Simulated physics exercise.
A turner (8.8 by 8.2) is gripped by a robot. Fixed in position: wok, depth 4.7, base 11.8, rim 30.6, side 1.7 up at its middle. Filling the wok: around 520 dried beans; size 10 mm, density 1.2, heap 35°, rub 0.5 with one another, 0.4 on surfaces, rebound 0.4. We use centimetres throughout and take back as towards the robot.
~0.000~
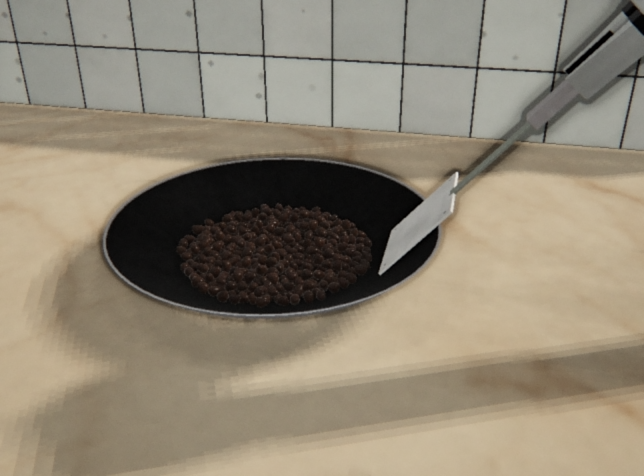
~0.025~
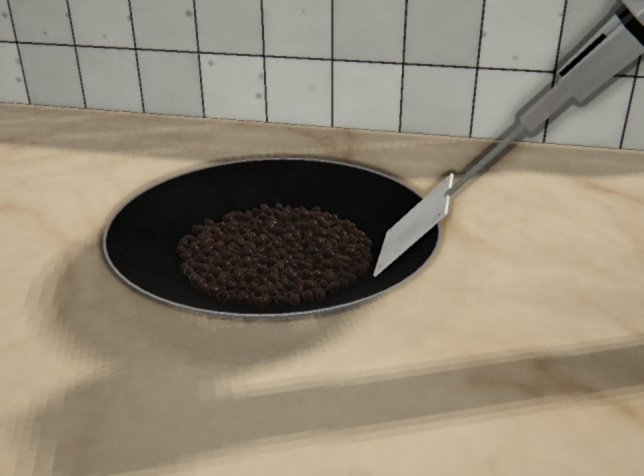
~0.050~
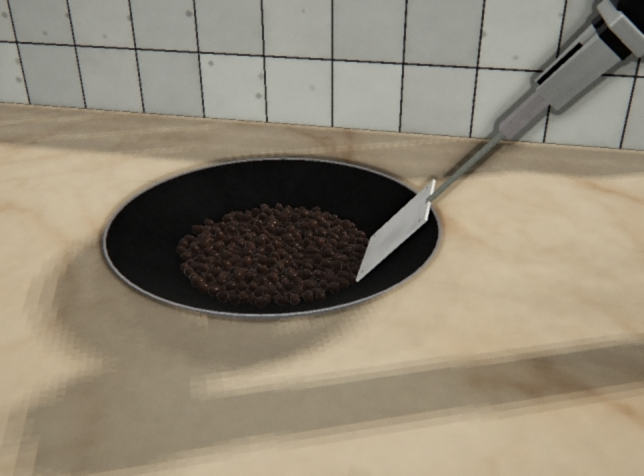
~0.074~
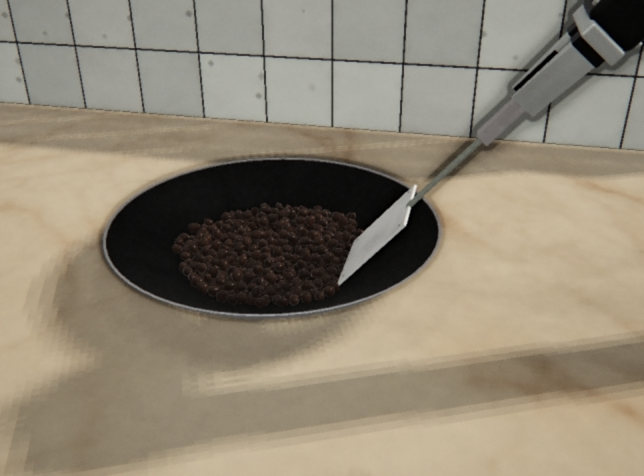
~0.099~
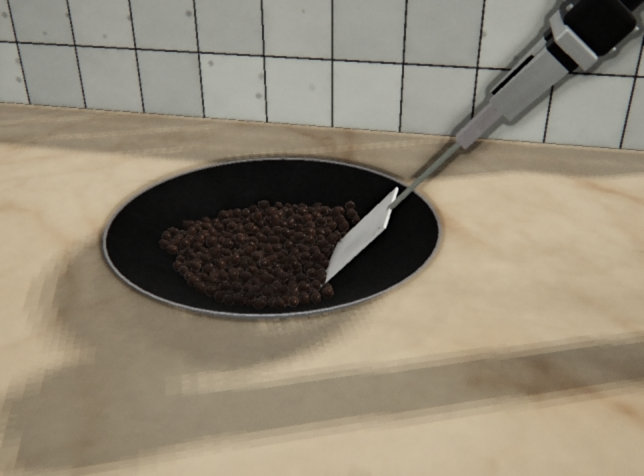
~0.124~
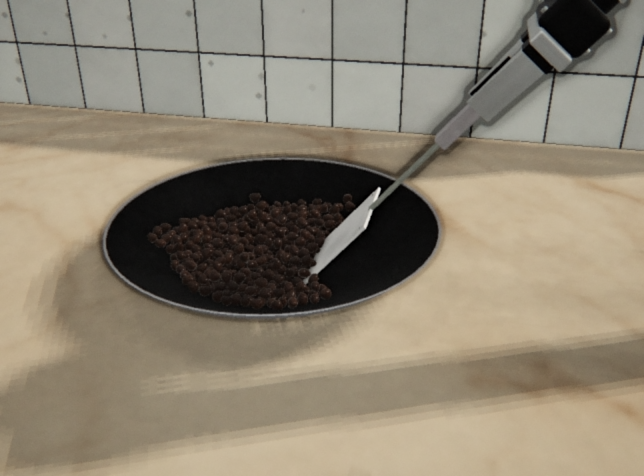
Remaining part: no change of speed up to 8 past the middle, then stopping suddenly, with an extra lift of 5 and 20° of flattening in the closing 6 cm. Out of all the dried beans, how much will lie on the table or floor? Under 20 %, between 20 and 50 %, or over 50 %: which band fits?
The band that fits is under 20 %.
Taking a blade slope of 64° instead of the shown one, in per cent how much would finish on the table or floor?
Around 5 in a hundred.
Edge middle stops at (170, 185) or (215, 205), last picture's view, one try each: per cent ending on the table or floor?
About 10 and 0 per cent.
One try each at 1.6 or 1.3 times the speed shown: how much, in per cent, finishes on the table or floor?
Try one about 10 %, try two about 5 %.
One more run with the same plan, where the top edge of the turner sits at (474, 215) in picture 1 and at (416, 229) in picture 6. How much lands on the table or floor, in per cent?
0 %.
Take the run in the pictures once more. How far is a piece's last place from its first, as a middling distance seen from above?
5 cm.
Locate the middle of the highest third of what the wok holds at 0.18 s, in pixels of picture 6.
The top third sits at roughly (218, 234).
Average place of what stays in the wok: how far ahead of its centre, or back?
Ahead, by around 5.0 cm.
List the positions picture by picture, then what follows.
In the first picture, the turner top edge at (455, 191), sloping 50°; upper third of the load around (273, 243), from x 180 to 370, top at y 210; 519 in the wok.
In the second picture, the turner top edge at (449, 193), sloping 50°; upper third of the load around (273, 243), from x 180 to 370, top at y 210.
In the third picture, the turner top edge at (430, 199), sloping 50°; upper third of the load around (273, 243), from x 180 to 365, top at y 210.
In the fourth picture, the turner top edge at (411, 204), sloping 50°; upper third of the load around (272, 241), from x 175 to 360, top at y 210.
In the fifth picture, the turner top edge at (391, 206), sloping 50°; upper third of the load around (260, 238), from x 165 to 360, top at y 205.
In the sixth picture, the turner top edge at (373, 207), sloping 50°; upper third of the load around (249, 237), from x 150 to 355, top at y 200; 519 in the wok.
After 0.18 s, sloping 50°, highest piece 4 above the table; 519 in the wok.
After 0.24 s, sloping 41°, highest piece 6 above the table; 519 in the wok.
After 0.47 s, sloping 30°, highest piece 5 above the table; 503 in the wok, 16 on the table or floor.
After 1.52 s, sloping 30°, highest piece 5 above the table; 503 in the wok, 16 on the table or floor.
In the end, 503 in the wok, 16 on the table or floor. That is 3 % on the table or floor.
